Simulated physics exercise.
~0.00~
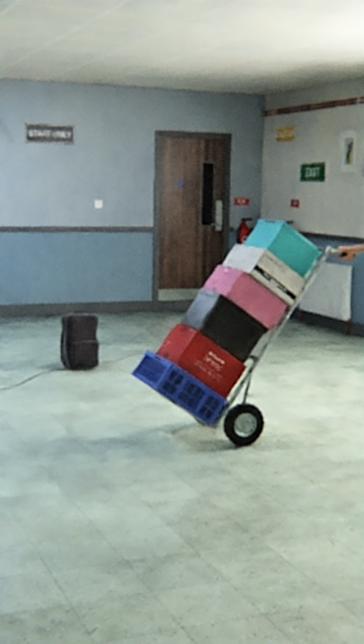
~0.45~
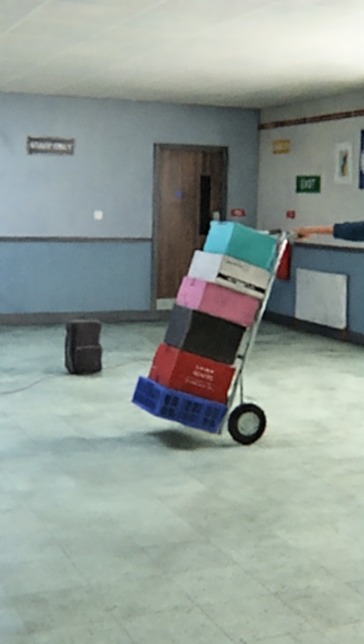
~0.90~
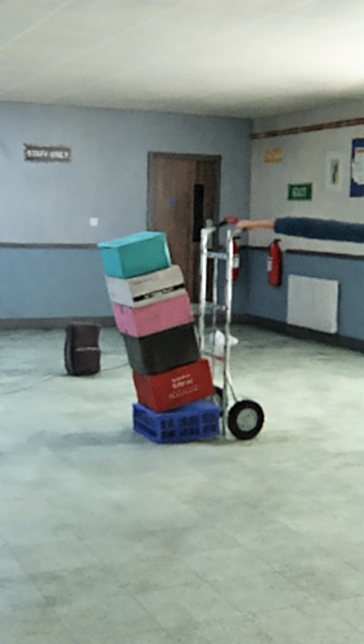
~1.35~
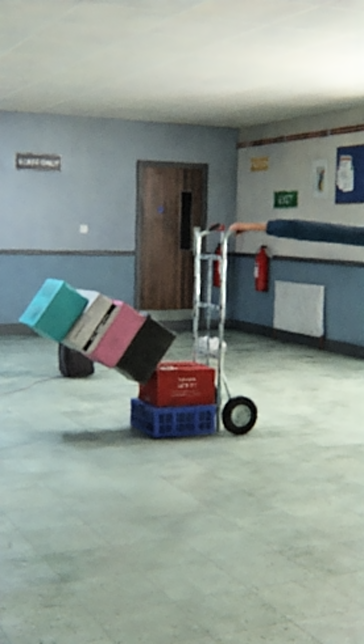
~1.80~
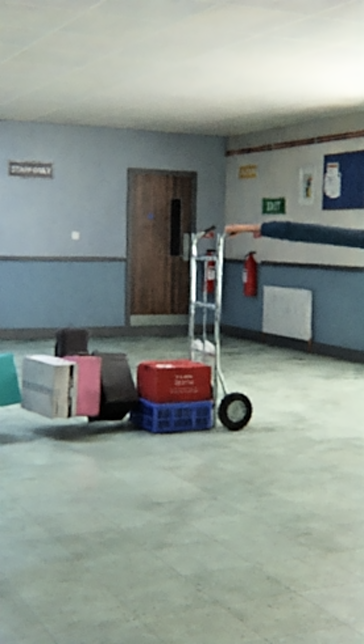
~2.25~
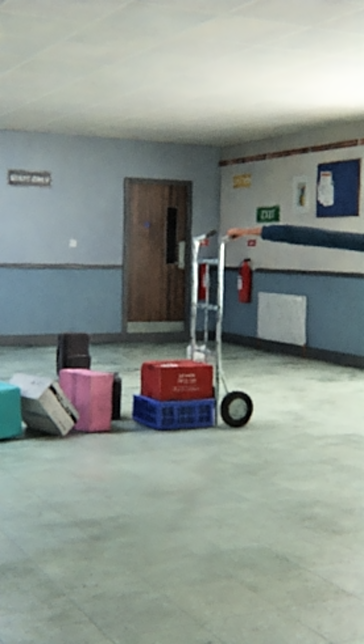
In a blue-walled hall, a hand swings a loaded hand truck upright, toppling four upper boxes leftward while two stay stacked.
